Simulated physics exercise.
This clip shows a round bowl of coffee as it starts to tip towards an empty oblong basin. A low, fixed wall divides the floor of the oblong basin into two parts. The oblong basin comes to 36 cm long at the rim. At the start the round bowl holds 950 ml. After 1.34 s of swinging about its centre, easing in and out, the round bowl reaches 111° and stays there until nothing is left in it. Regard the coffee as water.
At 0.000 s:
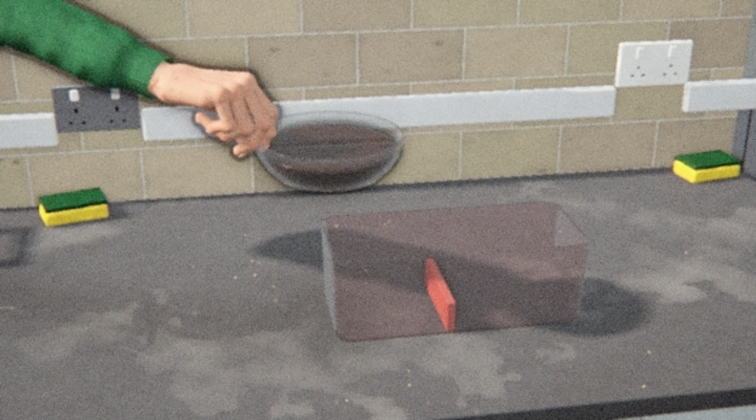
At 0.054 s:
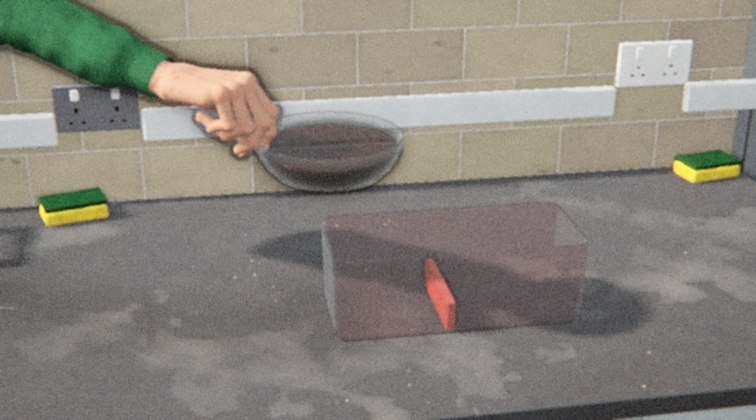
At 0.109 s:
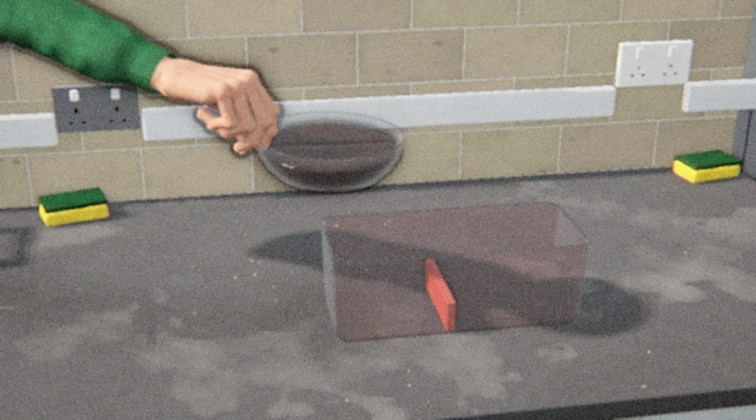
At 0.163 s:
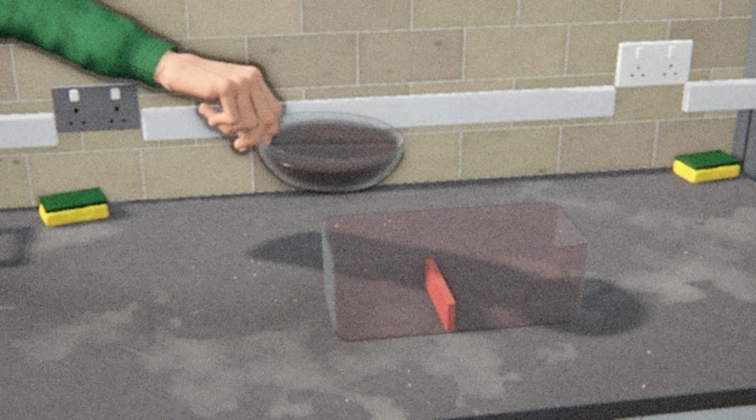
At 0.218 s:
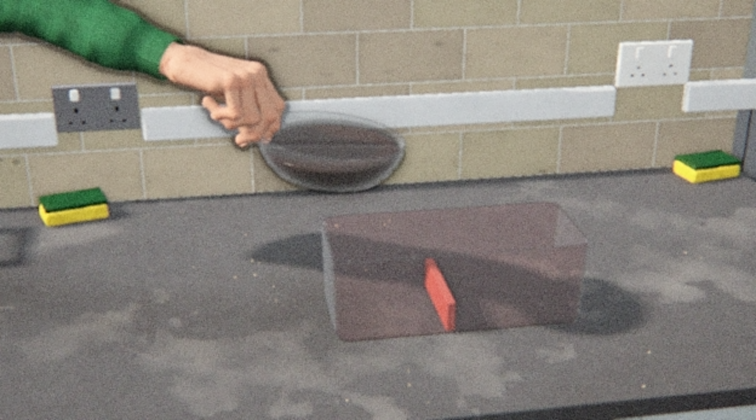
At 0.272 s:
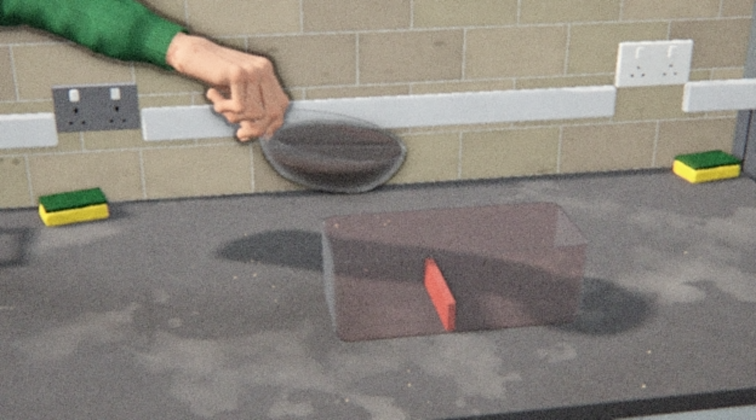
On a grey kitchen worktop, a hand in a green sleeve held a clear round bowl of dark liquid still, then tilted it slightly to the right near an empty see-through basin.
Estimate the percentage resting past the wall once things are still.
I would say roughly 50 percent.
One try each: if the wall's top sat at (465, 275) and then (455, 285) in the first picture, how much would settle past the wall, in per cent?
Around 5 and 30 percent, in that order.
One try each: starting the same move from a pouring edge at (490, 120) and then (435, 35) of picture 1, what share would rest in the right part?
90 in a hundred, followed by 80 in a hundred.
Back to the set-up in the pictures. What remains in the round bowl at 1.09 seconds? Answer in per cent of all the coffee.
Close to 0 percent of the total.
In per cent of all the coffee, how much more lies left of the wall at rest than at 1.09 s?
Near 0 percent, more or less.
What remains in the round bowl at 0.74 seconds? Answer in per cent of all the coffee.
At that time about 26 in a hundred parts are still held.
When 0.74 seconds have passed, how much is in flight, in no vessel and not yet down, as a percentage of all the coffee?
I'd say close to 32 per cent.
Then, 0.74 s in, the tilt is 65° and 27 per cent is still to pour, 11 is left of the wall and 30 right of it.
Then, 1.09 s in, the tilt is 102° and 0 per cent is still to pour, 49 is left of the wall and 49 right of it.
Then, 1.45 s in, the tilt is 111° and 0 per cent is still to pour, 49 is left of the wall and 50 right of it.
Then, 1.84 s in, the tilt is 111° and 0 per cent is still to pour, 49 is left of the wall and 50 right of it.
Finally, 49 per cent lies left of the wall, 50 right of it and 2 outside.
